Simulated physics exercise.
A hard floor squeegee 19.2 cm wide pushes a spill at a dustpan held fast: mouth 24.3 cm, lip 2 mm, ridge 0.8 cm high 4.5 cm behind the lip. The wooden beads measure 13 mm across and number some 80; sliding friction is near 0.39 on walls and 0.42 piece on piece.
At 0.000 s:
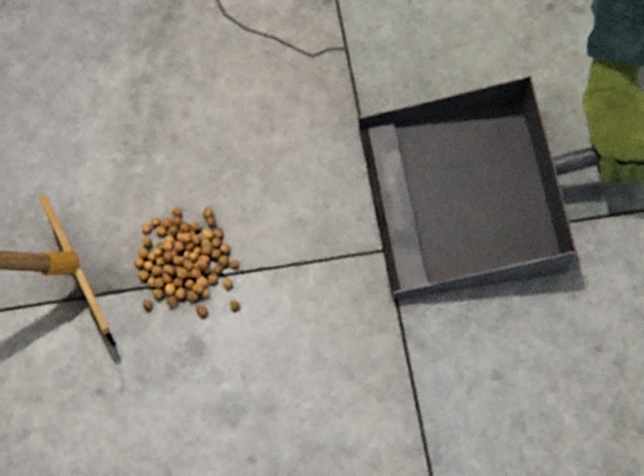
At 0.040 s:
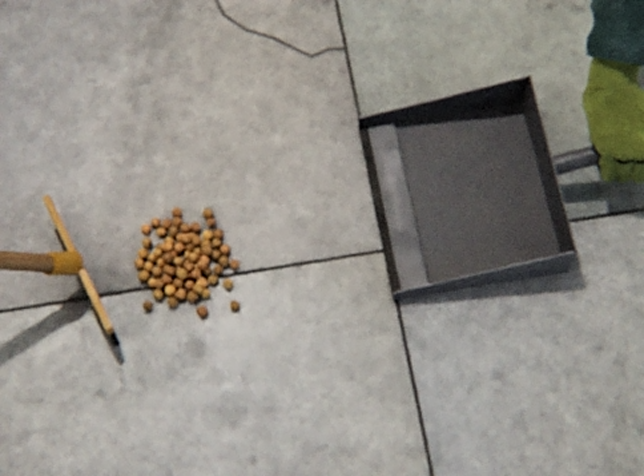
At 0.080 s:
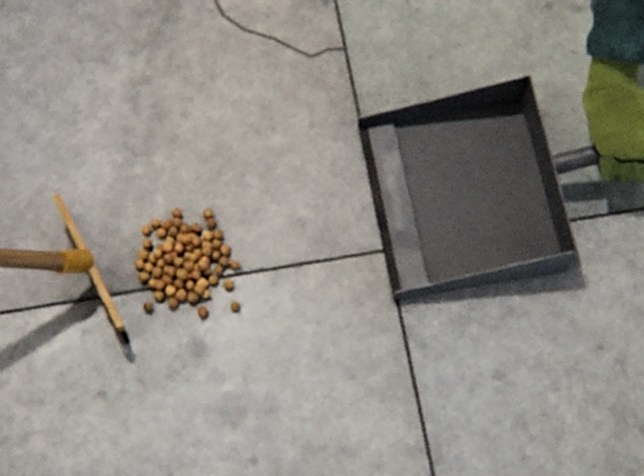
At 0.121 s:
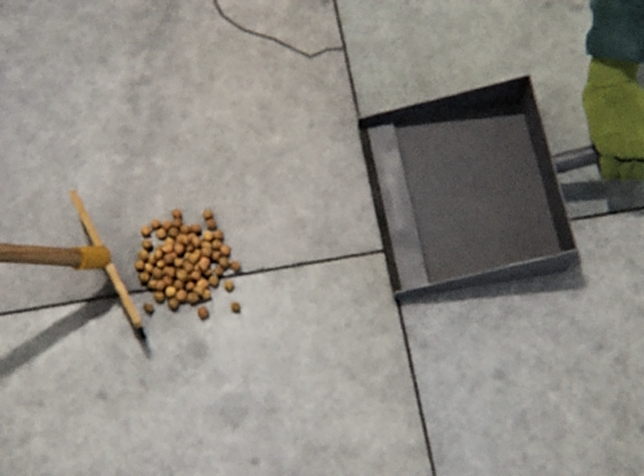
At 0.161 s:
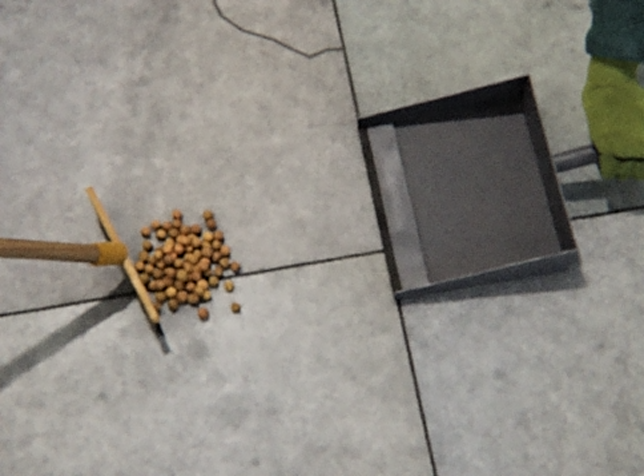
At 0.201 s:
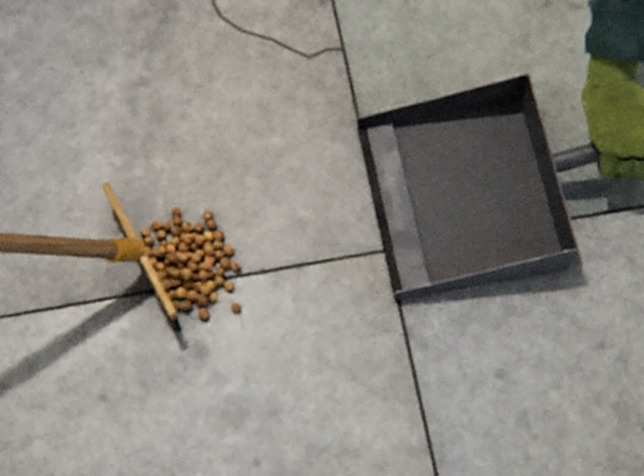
A squeegee with a thin yellowish blade and wooden handle slides rightward across grey concrete slabs, seen from above by a still camera. A loose cluster of round brown beads lies left of centre, with a dark dustpan to the right and a green-gloved hand at its handle. The blade crosses the short gap, meets the beads and nudges their left side slightly rightward, while the dustpan stays still.
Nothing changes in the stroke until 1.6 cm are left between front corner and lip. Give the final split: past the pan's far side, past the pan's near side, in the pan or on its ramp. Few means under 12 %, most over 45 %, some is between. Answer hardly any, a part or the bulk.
Far side: A part, near side: Hardly any, pan: A part.
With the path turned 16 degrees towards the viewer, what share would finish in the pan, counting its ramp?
It would be near 10 per cent.
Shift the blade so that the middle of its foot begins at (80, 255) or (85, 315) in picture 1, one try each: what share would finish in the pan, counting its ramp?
Some 15 and 15 per cent.
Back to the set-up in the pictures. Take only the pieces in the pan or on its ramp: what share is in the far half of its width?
Some 50 per cent.
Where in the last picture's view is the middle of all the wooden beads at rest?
Around (365, 191).
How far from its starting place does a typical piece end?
Some 26 cm.
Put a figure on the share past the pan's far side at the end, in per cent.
Roughly 15 per cent.
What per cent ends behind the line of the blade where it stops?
About 10 per cent.
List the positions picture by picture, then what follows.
Blade from (106, 329) to (46, 202), moved 0.0 cm, 0 of the pieces shifted so far; middle of the pieces at (187, 264); pan at (475, 195), in the first picture.
Blade from (109, 329) to (49, 202), moved 0.4 cm, 0 of the pieces shifted so far; middle of the pieces at (187, 265), in the second picture.
Blade from (120, 327) to (59, 201), moved 1.7 cm, 0 of the pieces shifted so far; middle of the pieces at (187, 266), in the third picture.
Blade from (138, 323) to (75, 197), moved 3.7 cm, 0 of the pieces shifted so far; middle of the pieces at (187, 266), in the fourth picture.
Blade from (155, 319) to (91, 194), moved 5.9 cm, 1 of the pieces shifted so far; middle of the pieces at (187, 267), in the fifth picture.
Blade from (173, 315) to (108, 190), moved 8.0 cm, 53 of the pieces shifted so far; middle of the pieces at (190, 266); pan at (475, 194). Its pace works out near 0.53 m/s, heading 7 degrees away from the viewer's side, in the sixth picture.
After 0.44 s, middle of the blade 17 cm from the lip; 0 % over the lip, far side 0 %, near side 0 %.
Then, at 0.60 s, middle of the blade 9 cm from the lip; 0 % over the lip, far side 5 %, near side 0 %.
After 0.88 s, middle of the blade 5 cm from the lip; 25 % over the lip, far side 15 %, near side 5 %.
At rest (1.5 s), far side 15 %, near side 5 %, pan 15 %, in front of the lip or behind the blade 65 %.
